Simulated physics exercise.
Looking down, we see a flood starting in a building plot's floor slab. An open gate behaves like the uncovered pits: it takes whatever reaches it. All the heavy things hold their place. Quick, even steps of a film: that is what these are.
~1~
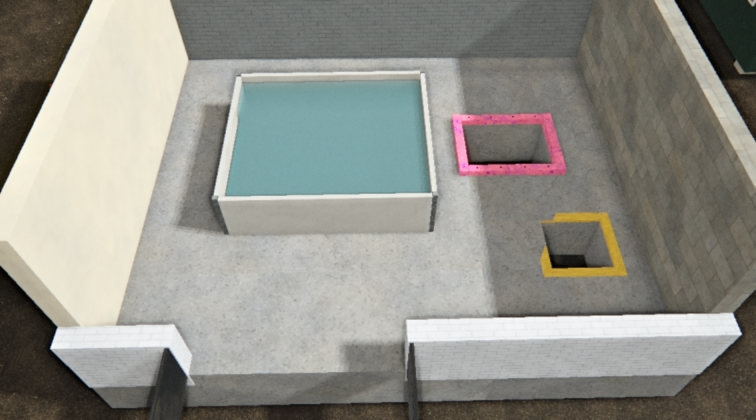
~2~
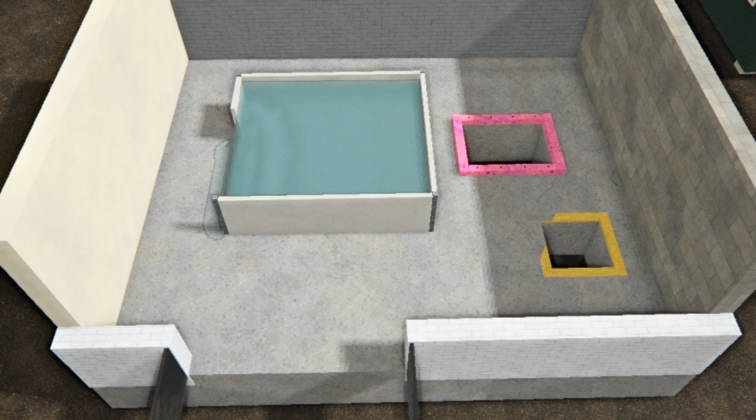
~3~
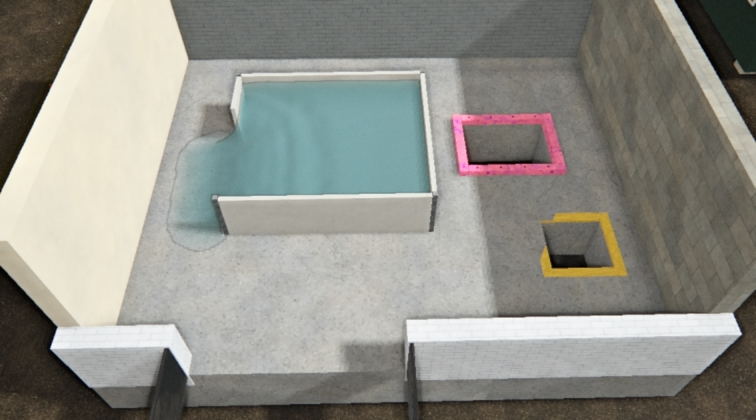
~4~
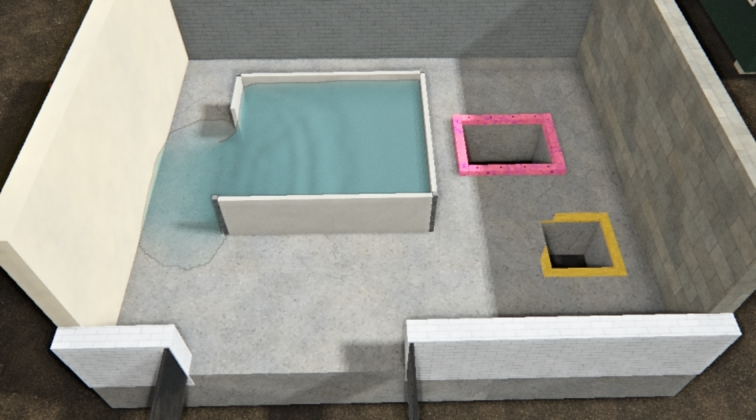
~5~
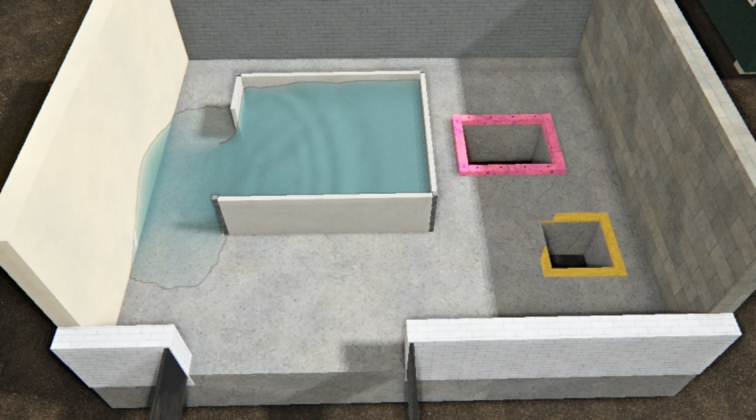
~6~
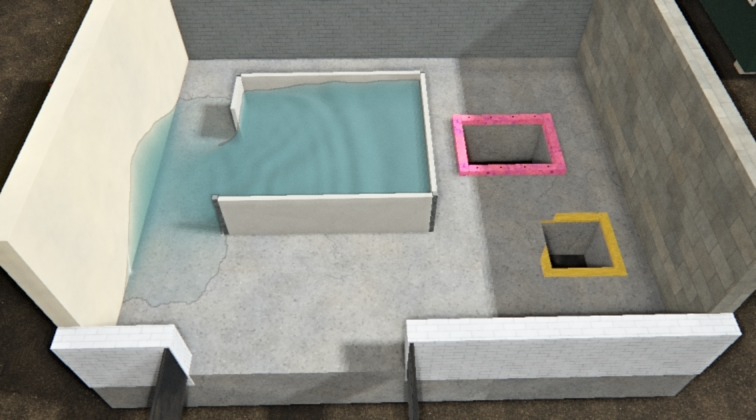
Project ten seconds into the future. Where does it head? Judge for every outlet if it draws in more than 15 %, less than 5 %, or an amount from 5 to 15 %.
The gate is likely to claim a large share past fifteen per cent; the pink pit is likely to claim a small share beneath five per cent; the yellow pit is likely to claim a large share past fifteen per cent.
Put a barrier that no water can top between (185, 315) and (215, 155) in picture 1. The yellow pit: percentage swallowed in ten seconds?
The yellow pit takes 2 per cent.
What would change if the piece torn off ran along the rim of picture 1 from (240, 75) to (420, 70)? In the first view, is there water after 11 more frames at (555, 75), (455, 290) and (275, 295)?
Note, points one to three: Reached and soaked / unreached / unreached.
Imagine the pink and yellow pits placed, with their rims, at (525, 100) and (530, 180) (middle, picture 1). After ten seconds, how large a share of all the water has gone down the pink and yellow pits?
Breakdown: Pink 6%, yellow 10%.
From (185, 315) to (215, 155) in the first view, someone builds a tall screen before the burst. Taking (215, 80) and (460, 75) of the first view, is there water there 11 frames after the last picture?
In turn, the first is submerged and the second spared.
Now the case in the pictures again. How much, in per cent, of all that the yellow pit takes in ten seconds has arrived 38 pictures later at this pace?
Near 15 per cent, give or take.
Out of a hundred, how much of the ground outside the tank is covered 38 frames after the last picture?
That comes to about 90 per cent.
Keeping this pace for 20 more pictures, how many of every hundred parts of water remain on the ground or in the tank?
Estimate: 94 per cent.
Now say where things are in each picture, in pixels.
In the first frame, still water in the open tank at (329, 134).
In the second frame, water pours out at (234, 173) and has run to a hidden place.
In the third frame, water pours out at (235, 176) and has run to (200, 140).
In the fourth frame, water pours out at (235, 177) and has run to (141, 238).
In the fifth frame, water pours out at (235, 177) and has run to (132, 269).
In the sixth frame, water pours out at (235, 177) and has run to (126, 295).
A moment on, water covers 20 % of the floor; the gate 0 %, the pink pit 0 %, the yellow pit 0 %.
Next, water covers 30 % of the floor; the gate 1 %, the pink pit 0 %, the yellow pit 0 %.
Then, water covers 65 % of the floor; the gate 5 %, the pink pit 0 %, the yellow pit 0 %.
Later, water covers 90 % of the floor; the gate 13 %, the pink pit 0 %, the yellow pit 3 %.
In the end, water covers 95 % of the floor; the gate 19 %, the pink pit 0 %, the yellow pit 17 %.
